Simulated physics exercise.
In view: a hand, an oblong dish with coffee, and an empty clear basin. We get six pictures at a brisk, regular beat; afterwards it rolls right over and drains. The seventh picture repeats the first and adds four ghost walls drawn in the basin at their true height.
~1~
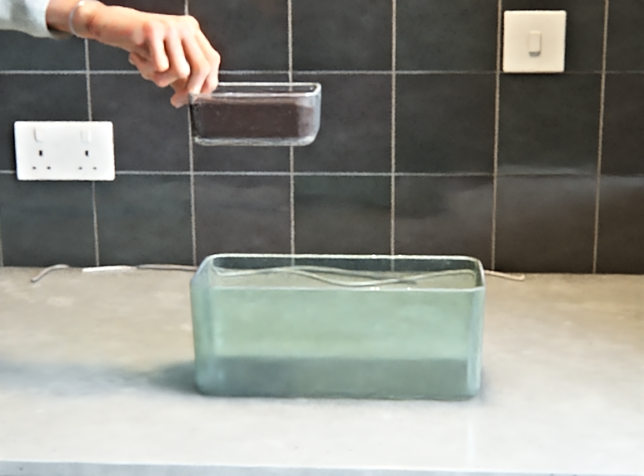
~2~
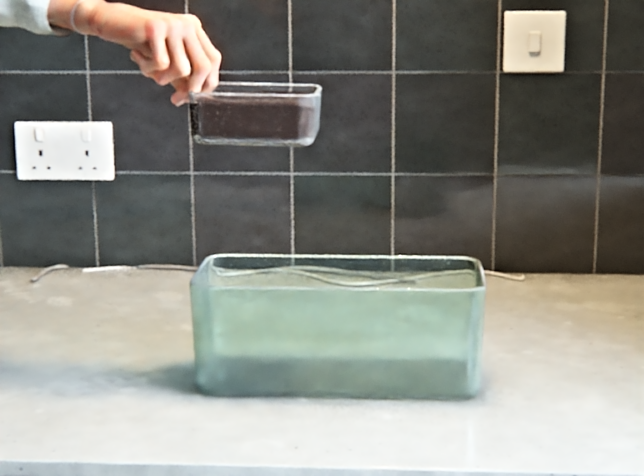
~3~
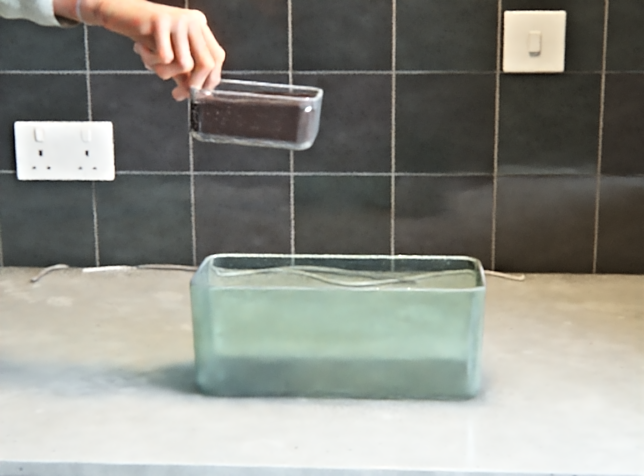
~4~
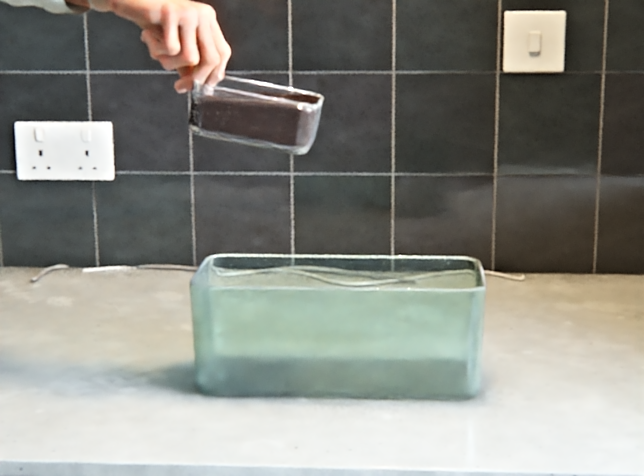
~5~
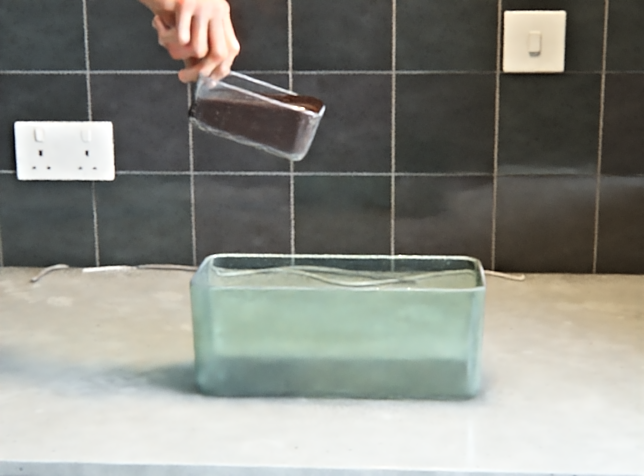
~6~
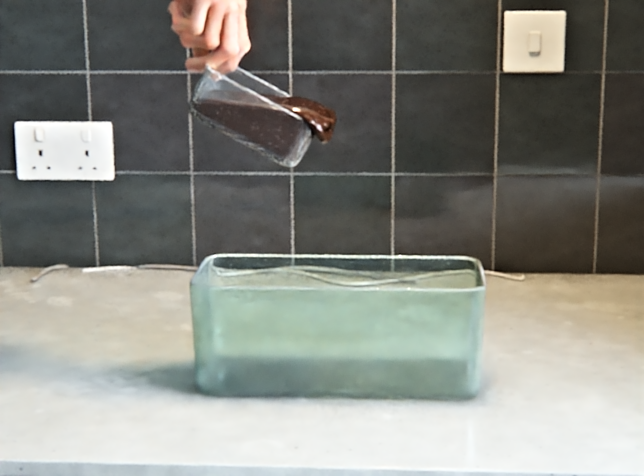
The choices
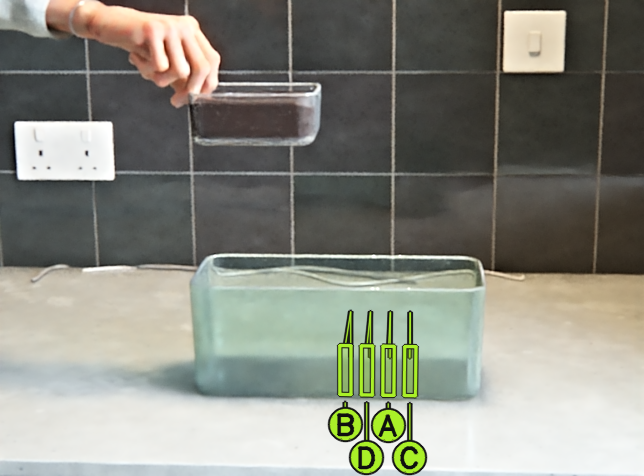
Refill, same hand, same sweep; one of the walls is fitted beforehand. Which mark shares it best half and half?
Place A does it best.
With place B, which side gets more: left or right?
The right one.
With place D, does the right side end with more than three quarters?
No.
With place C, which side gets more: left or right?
The left side.
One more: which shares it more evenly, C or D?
Place D.
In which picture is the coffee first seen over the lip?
Picture 5.
In lime, A at (388, 403); B at (345, 402); C at (409, 403); D at (366, 403).
Choosing A, about 47 % ends left of the wall and 47 % right of it; 6 % is lost outside.
Choosing B, about 19 % ends left of the wall and 75 % right of it; 5 % is lost outside.
Choosing C, about 84 % ends left of the wall and 11 % right of it; 5 % is lost outside.
Choosing D, about 28 % ends left of the wall and 67 % right of it; 5 % is lost outside.
